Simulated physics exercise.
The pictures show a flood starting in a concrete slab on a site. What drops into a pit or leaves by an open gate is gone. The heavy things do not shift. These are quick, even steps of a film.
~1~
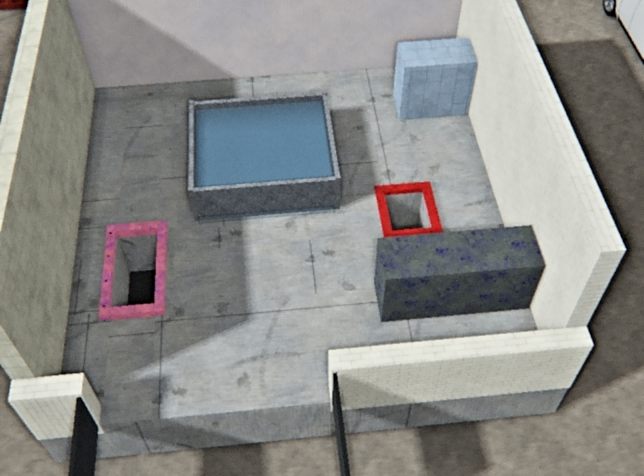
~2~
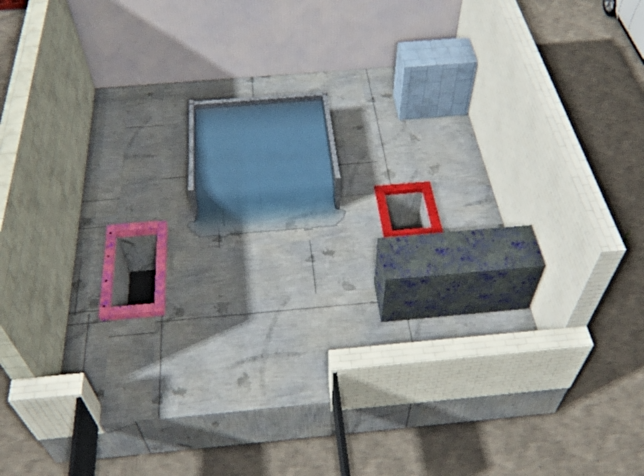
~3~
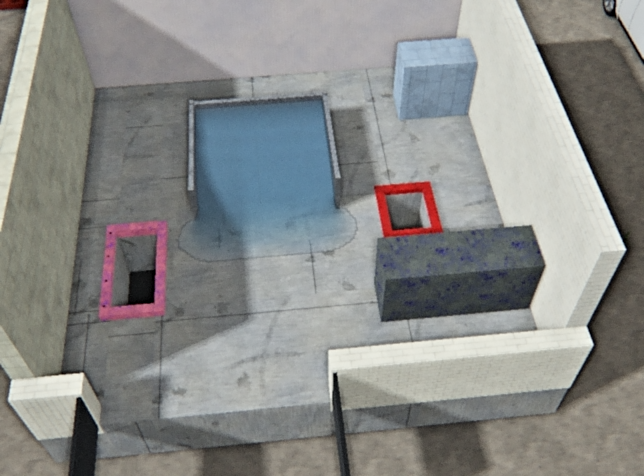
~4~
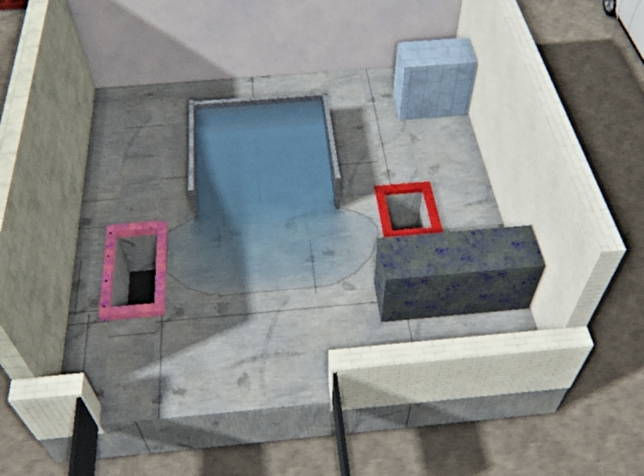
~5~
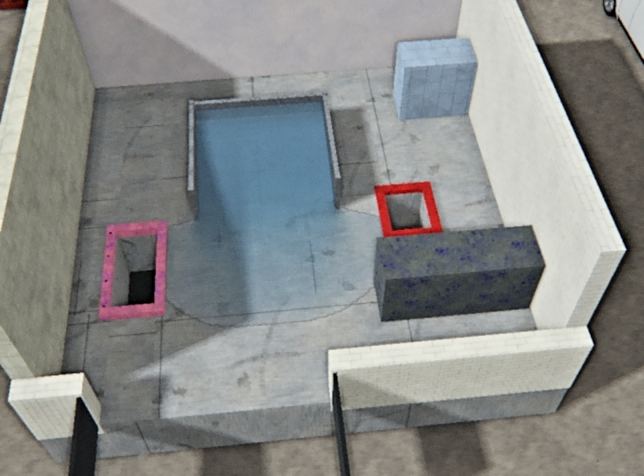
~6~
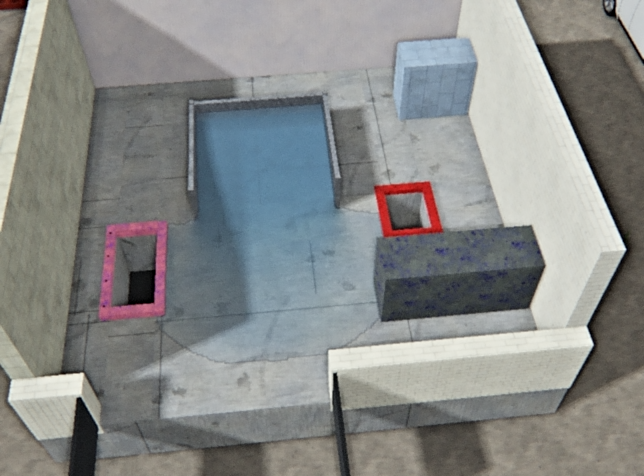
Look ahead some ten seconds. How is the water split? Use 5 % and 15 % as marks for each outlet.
One by one: The gate takes over 15 %; the pink pit takes under 5 %; the red pit takes under 5 %.
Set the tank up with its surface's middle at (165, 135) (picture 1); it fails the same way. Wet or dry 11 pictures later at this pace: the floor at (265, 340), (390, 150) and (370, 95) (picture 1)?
One after the other: Under water, free of water, not flooded.
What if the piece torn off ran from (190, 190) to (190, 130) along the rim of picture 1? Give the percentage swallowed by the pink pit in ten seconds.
Parts in a hundred: Pink 8.
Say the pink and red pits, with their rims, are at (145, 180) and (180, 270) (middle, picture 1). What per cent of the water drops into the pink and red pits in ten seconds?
Per cent: Pink 0, red 8.
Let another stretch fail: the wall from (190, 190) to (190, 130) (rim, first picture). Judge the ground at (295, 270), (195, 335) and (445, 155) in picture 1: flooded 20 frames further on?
In turn: No water, flooded, no water.
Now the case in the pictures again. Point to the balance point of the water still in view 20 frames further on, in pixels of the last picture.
Near (320, 269).
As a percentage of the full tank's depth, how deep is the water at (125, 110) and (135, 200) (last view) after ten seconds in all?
Roughly 0 and 0 per cent, in turn.
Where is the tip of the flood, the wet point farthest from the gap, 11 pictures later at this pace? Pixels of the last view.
Around (539, 362).
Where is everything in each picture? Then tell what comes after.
The first frame shows the tank at (262, 143) is whole and still.
In the second frame, water pours out at (267, 202) and has run to (196, 227).
In the third frame, water pours out at (267, 204) and has run to (187, 242).
In the fourth frame, water pours out at (267, 205) and has run to (187, 280).
In the fifth frame, the front is at (201, 314), out from the gap at (267, 205).
In the sixth frame, water pours out at (267, 205) and has run to (227, 355).
A moment on, water covers 35 % of the floor; the gate 6 %, the pink pit 0 %, the red pit 0 %.
Next, water covers 40 % of the floor; the gate 22 %, the pink pit 0 %, the red pit 0 %.
Then, water covers 45 % of the floor; the gate 42 %, the pink pit 0 %, the red pit 0 %.
Later, water covers 50 % of the floor; the gate 58 %, the pink pit 0 %, the red pit 0 %.
In the end, water covers 55 % of the floor; the gate 69 %, the pink pit 0 %, the red pit 0 %.
